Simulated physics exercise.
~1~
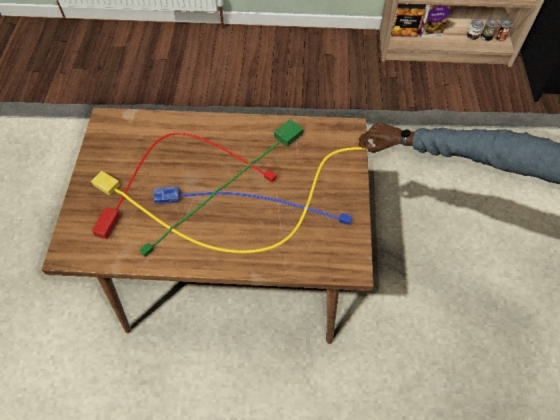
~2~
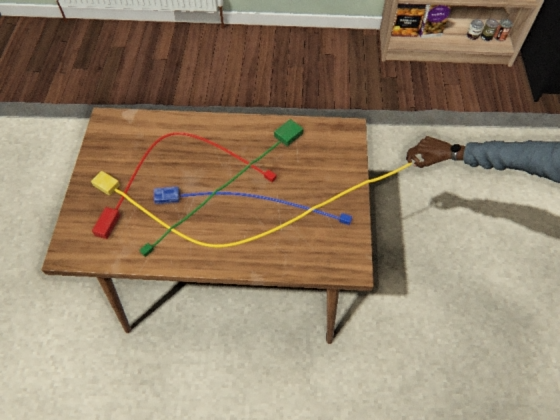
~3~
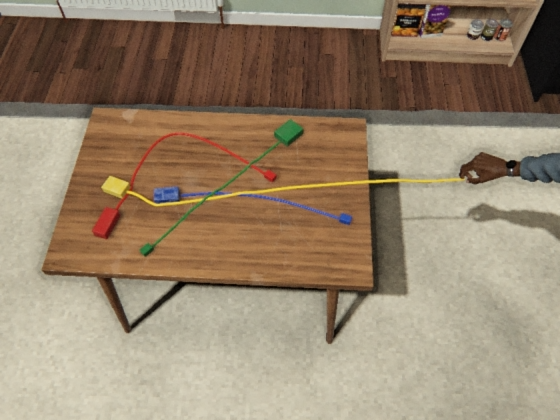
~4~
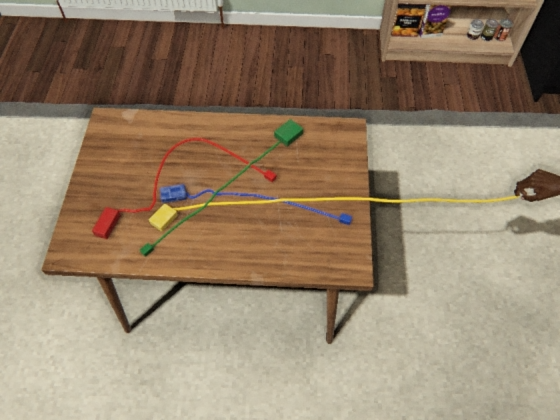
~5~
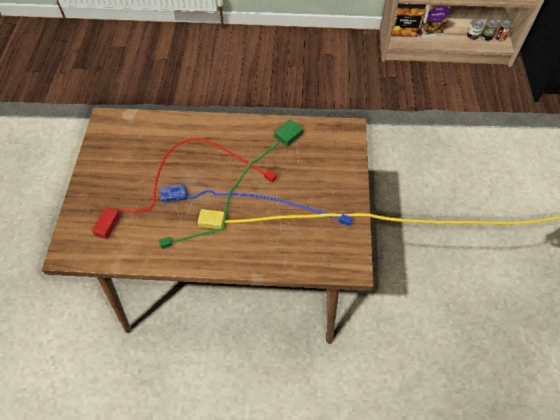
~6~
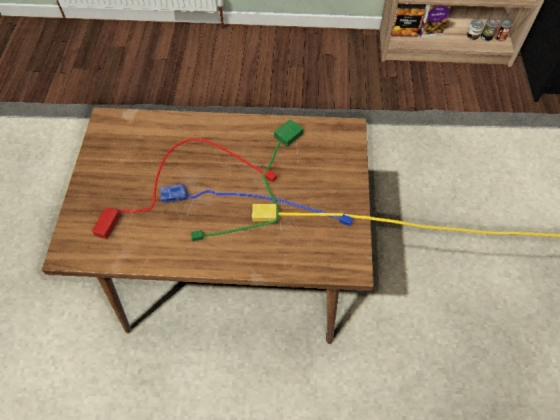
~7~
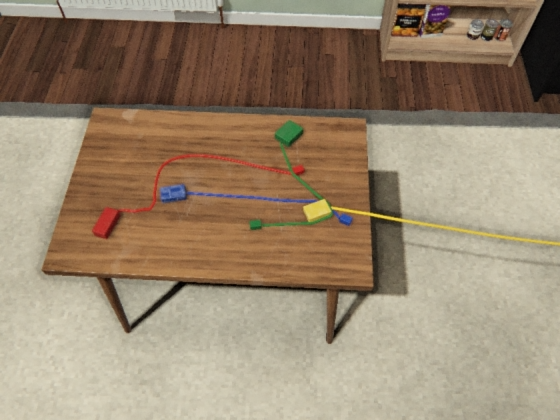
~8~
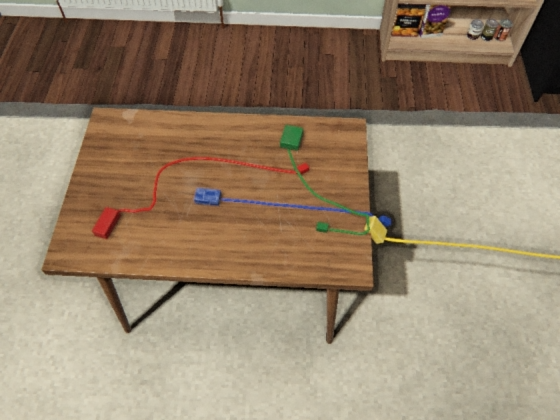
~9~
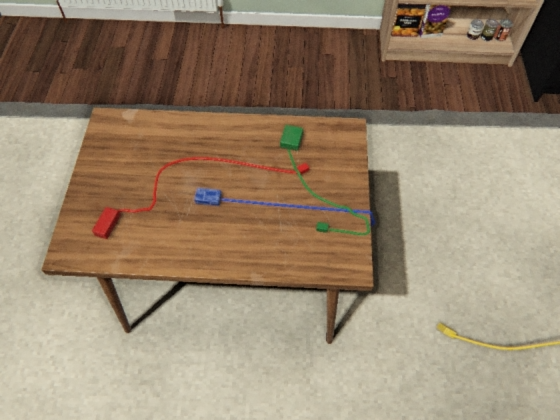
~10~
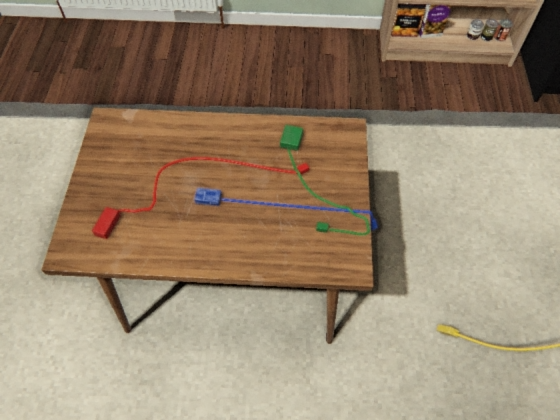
Hand pulling yellow lead off tangled table's right edge, dragging green, blue and red leads rightward before its charger drops to the carpet.
